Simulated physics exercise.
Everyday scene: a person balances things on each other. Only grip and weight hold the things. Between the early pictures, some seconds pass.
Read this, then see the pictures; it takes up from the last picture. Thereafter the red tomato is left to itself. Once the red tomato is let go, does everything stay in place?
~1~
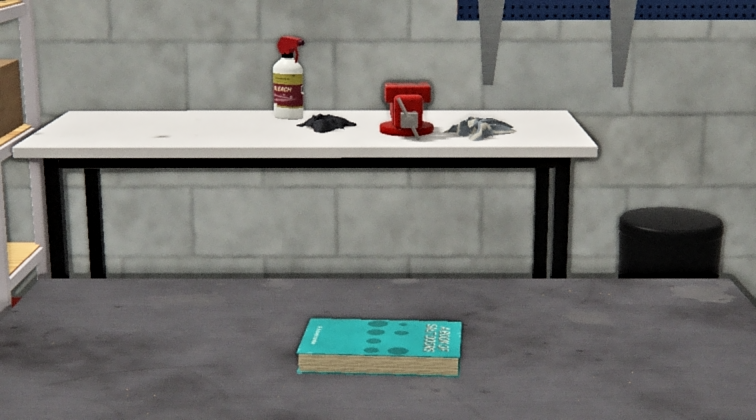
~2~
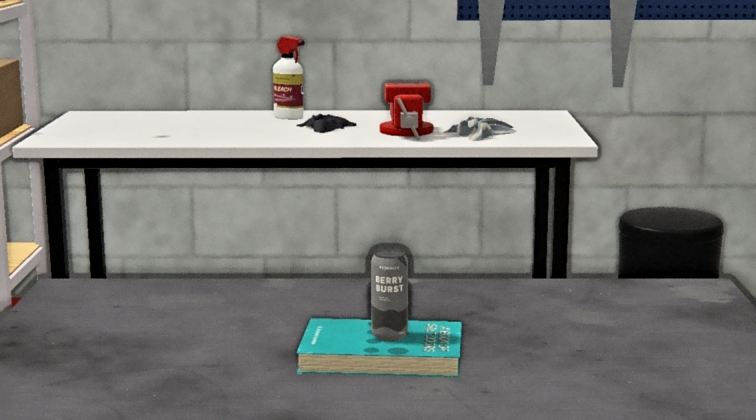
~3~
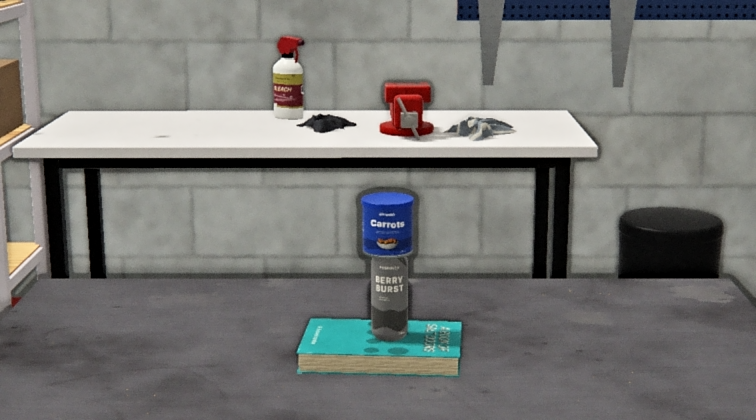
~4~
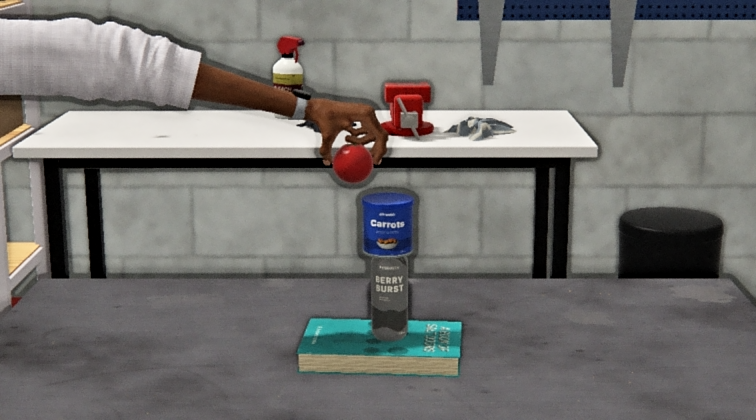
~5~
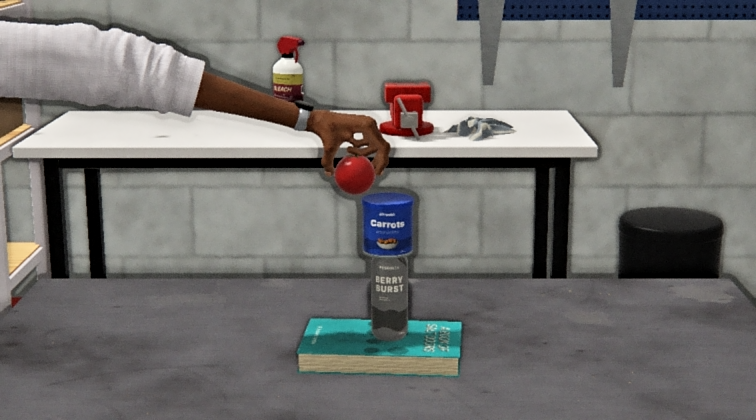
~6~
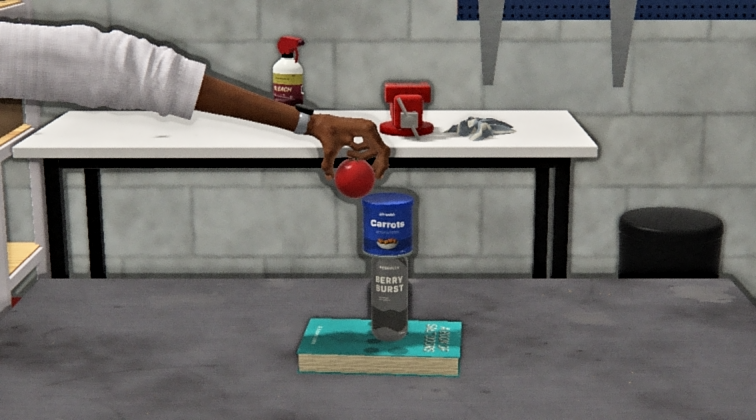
No, I expect something will drop.
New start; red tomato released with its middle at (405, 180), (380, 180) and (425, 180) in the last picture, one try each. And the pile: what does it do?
Outcomes in order: No collapse, no collapse, a collapse.
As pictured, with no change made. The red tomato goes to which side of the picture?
As we see it, to our left.
Then, 0.30 s past the last view, red tomato now fallen.
Then, 0.40 s past the last view, things are still on the move.
Then, 1.30 s past the last view, nothing new.
Finally, fallen, red tomato; the other 3 still in place. Final places as the last picture's camera would see them, red tomato near (307, 317). The pile comes apart.
